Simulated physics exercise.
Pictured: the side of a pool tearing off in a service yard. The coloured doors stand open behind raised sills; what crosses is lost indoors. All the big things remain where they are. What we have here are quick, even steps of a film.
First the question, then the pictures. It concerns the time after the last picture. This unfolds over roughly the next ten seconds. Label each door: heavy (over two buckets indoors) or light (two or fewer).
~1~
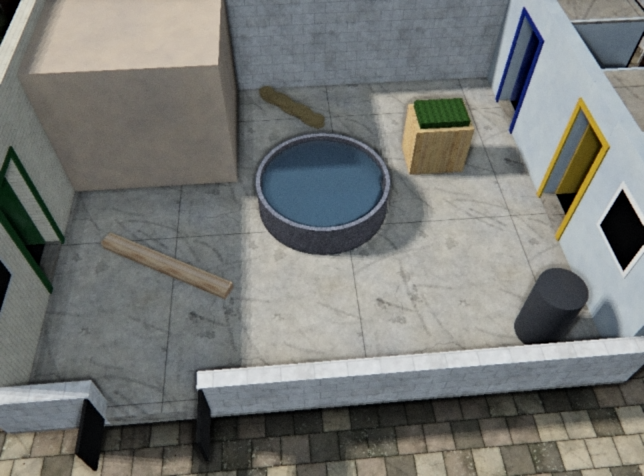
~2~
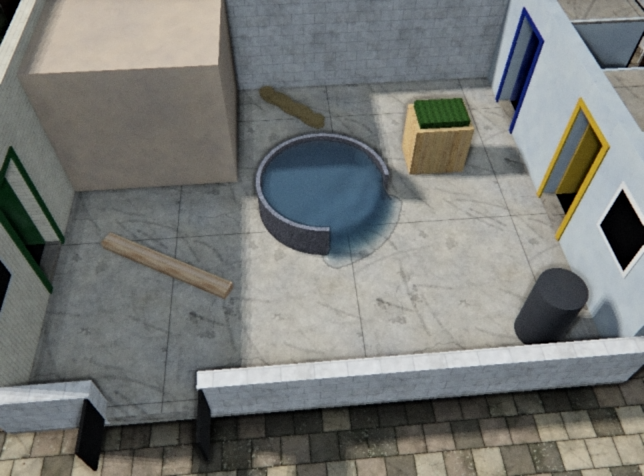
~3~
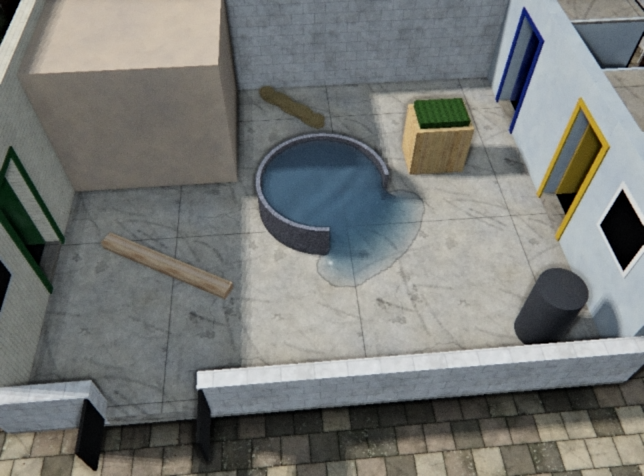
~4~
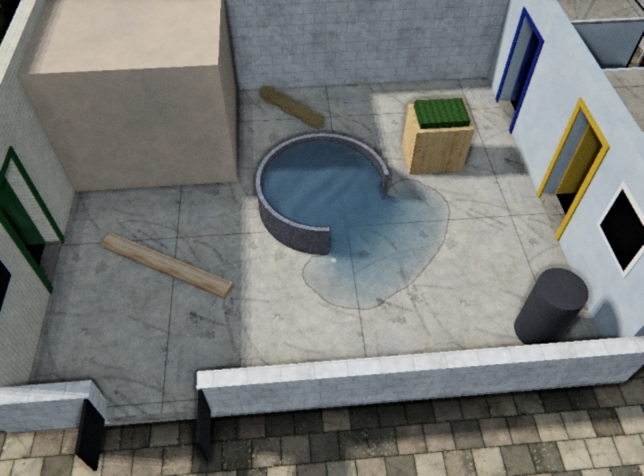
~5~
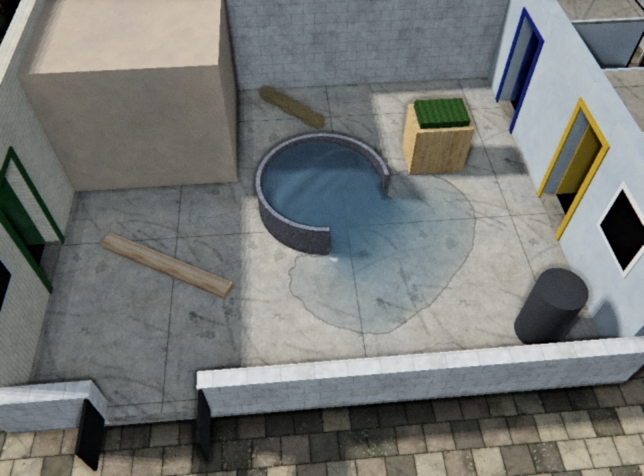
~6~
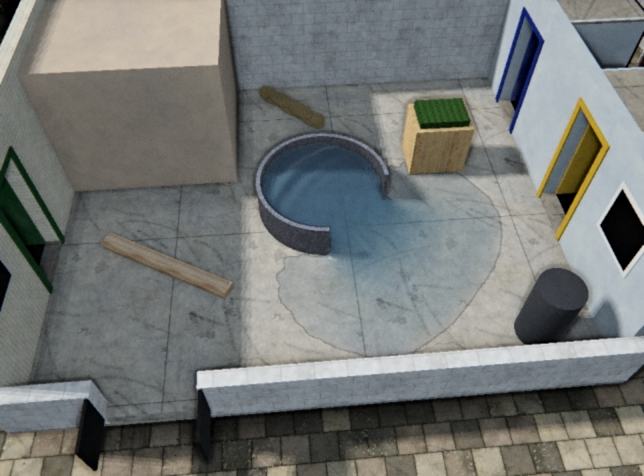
Yellow door - light; green door - light; blue door - light.
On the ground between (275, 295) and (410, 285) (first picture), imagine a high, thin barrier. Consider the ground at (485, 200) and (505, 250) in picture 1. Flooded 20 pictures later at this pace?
First spot submerged, second spot submerged.
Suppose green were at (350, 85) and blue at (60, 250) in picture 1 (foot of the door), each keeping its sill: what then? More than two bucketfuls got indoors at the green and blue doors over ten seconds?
Briefly, the green door never reaches it and the blue door never reaches it.
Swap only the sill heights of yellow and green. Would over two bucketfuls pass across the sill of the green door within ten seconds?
Then: Green stays under.
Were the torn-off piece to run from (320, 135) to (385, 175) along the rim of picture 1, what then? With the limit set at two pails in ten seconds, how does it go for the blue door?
I reckon the blue door exceeds it.
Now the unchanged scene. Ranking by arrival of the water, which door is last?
The door marked green.
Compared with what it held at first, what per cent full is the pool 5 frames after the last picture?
Somewhere around 58 %, give or take.
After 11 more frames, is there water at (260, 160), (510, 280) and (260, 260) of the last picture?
Result, in order: Unflooded / waterlogged / unflooded.
A moment on, water covers 30 % of the floor; the yellow door wet at the sill, nothing in, the green door not reached, the blue door not reached.
Next, water covers 30 % of the floor; the yellow door wet at the sill, nothing in, the green door not reached, the blue door not reached.
Then, water covers 40 % of the floor; the yellow door under two buckets in, the green door not reached, the blue door wet at the sill, nothing in.
Later, water covers 60 % of the floor; the yellow door under two buckets in, the green door not reached, the blue door wet at the sill, nothing in.
In the end, water covers 90 % of the floor; the yellow door under two buckets in, the green door wet at the sill, nothing in, the blue door under two buckets in.
